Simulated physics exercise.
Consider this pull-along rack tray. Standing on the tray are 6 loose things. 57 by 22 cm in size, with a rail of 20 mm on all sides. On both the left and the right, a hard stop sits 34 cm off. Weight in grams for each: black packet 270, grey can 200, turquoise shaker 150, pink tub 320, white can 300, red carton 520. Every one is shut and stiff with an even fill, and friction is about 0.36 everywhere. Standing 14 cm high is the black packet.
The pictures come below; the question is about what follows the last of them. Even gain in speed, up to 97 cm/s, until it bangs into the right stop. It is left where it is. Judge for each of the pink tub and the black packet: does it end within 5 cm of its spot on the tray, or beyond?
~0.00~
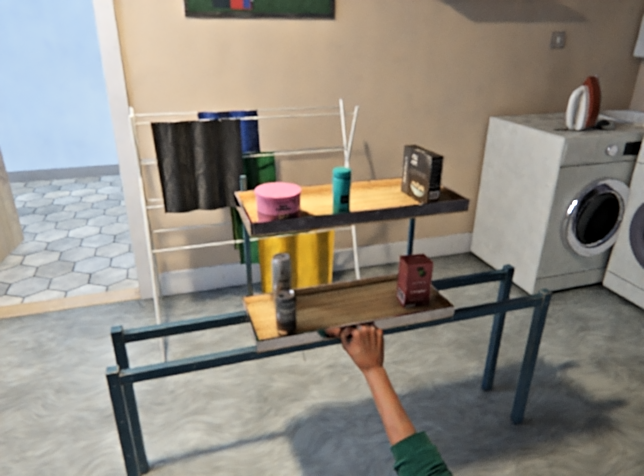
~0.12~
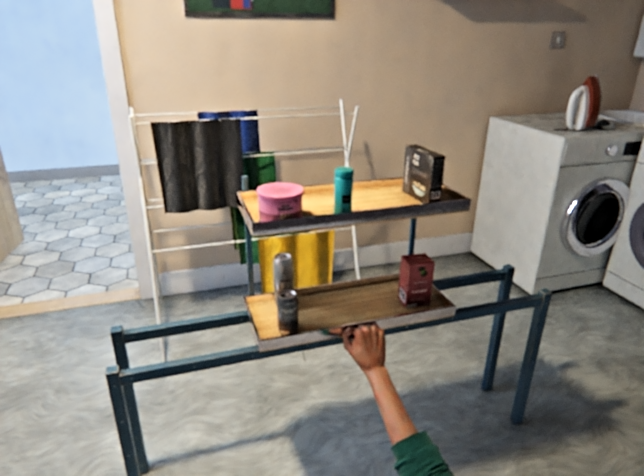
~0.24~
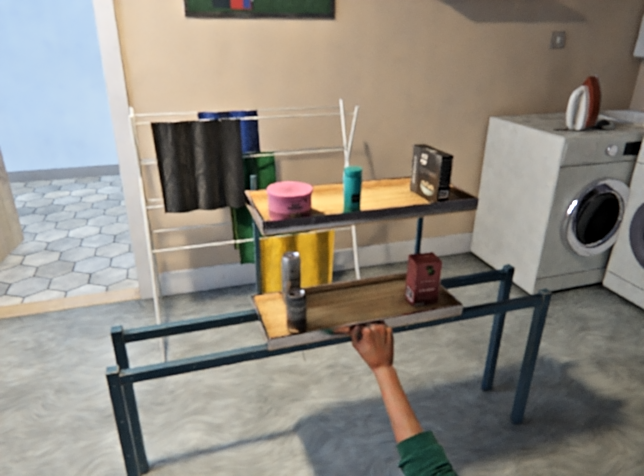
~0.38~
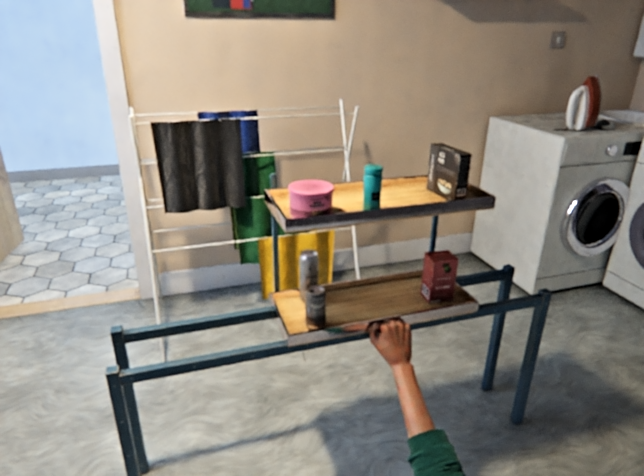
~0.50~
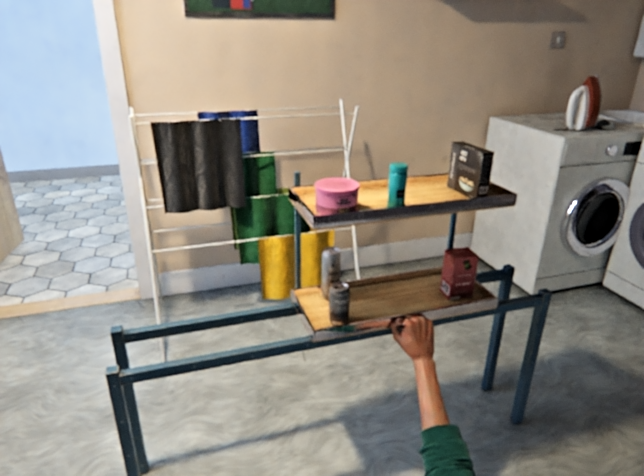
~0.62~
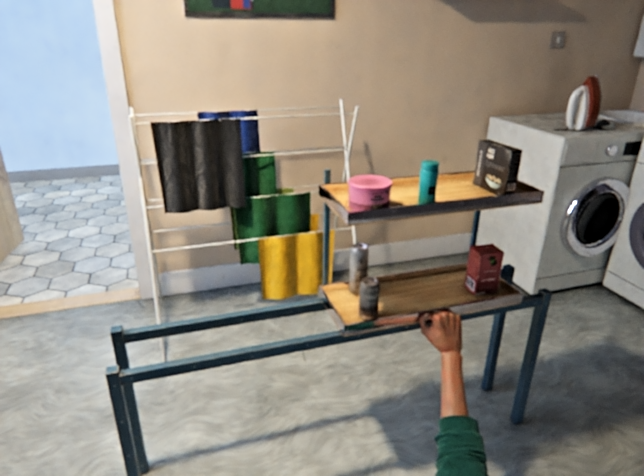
In order: Looks like the pink tub goes past the limit, looks like the black packet goes past the limit.
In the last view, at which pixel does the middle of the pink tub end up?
It comes to rest near (443, 187).
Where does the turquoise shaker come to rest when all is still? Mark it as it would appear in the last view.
I'd put it at around (498, 177).
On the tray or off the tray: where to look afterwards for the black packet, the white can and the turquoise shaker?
Final state - the black packet ends out of bounds; the white can stays within bounds; the turquoise shaker stays within bounds.
Around 0.82 s, tray has slid 34 cm right; black packet at 13° to upright near (544, 163); pink tub shifted 7 cm near (427, 189); red carton at 11° to upright.
Around 0.92 s, tray has slid 34 cm right; black packet now off the tray; pink tub shifted 11 cm near (441, 188); white can at 18° to upright.
Around 1.22 s, tray has slid 34 cm right; pink tub shifted 12 cm near (443, 187); white can on its side; grey can shifted 12 cm.
Finally (1.9 s), off the tray, black packet; on their side or leaning hard on the tray, white can; not toppled but over 5 cm from the start, grey can, turquoise shaker and pink tub; the last one still in place (within 5 cm). In the last view, pink tub near (443, 187), black packet near (535, 397).
